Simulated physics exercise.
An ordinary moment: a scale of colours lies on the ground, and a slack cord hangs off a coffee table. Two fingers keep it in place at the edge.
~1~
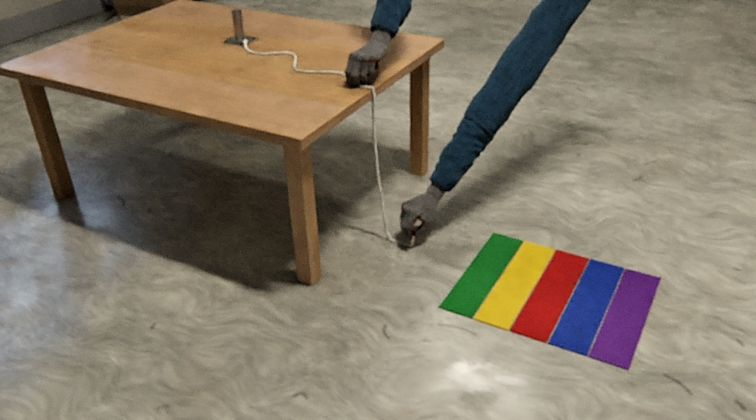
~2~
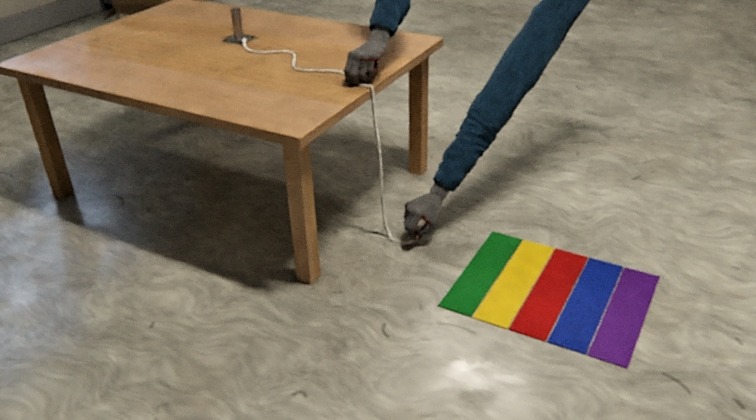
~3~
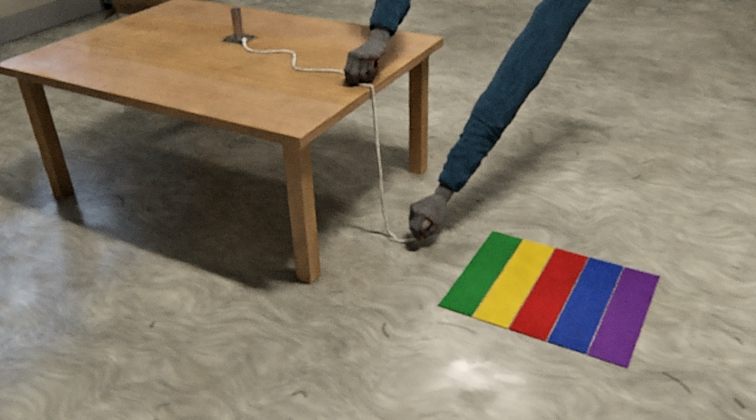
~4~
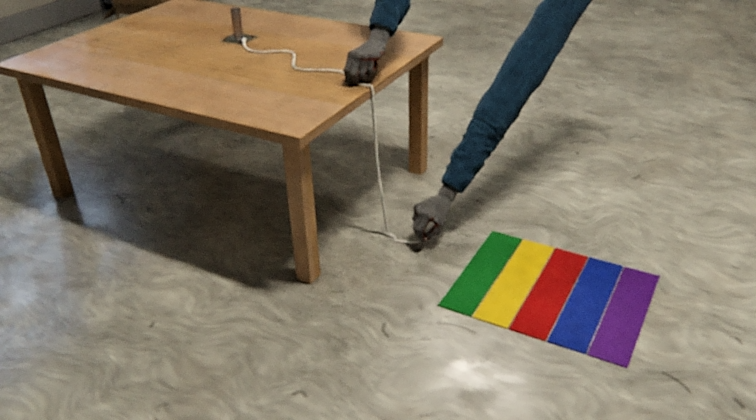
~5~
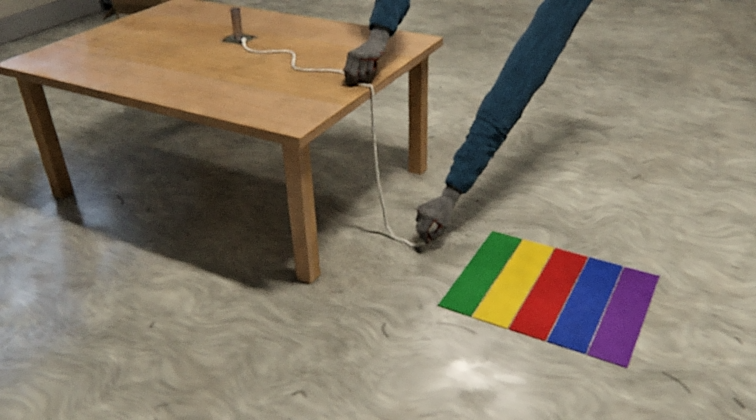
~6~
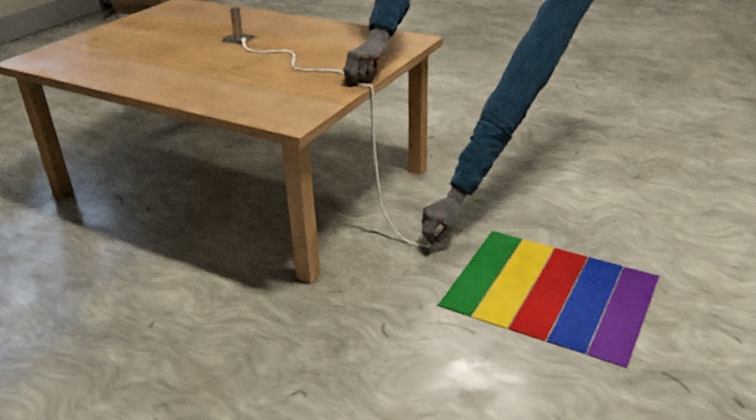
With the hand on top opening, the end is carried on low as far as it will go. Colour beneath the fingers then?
Red.
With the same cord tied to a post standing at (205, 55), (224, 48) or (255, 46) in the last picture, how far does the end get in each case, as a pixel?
You'd find it around (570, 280), then (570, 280), and finally (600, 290).
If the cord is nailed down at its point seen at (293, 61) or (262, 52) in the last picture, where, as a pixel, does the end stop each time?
First try close to (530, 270), second close to (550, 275).
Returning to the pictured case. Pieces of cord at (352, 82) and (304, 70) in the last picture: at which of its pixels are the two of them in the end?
First near (387, 96), second near (337, 70).
Soon after, end near (496, 259); over green.
After that, end near (536, 270); over yellow.
At the stop, end near (560, 277); over red. It gets as far as the red strip.
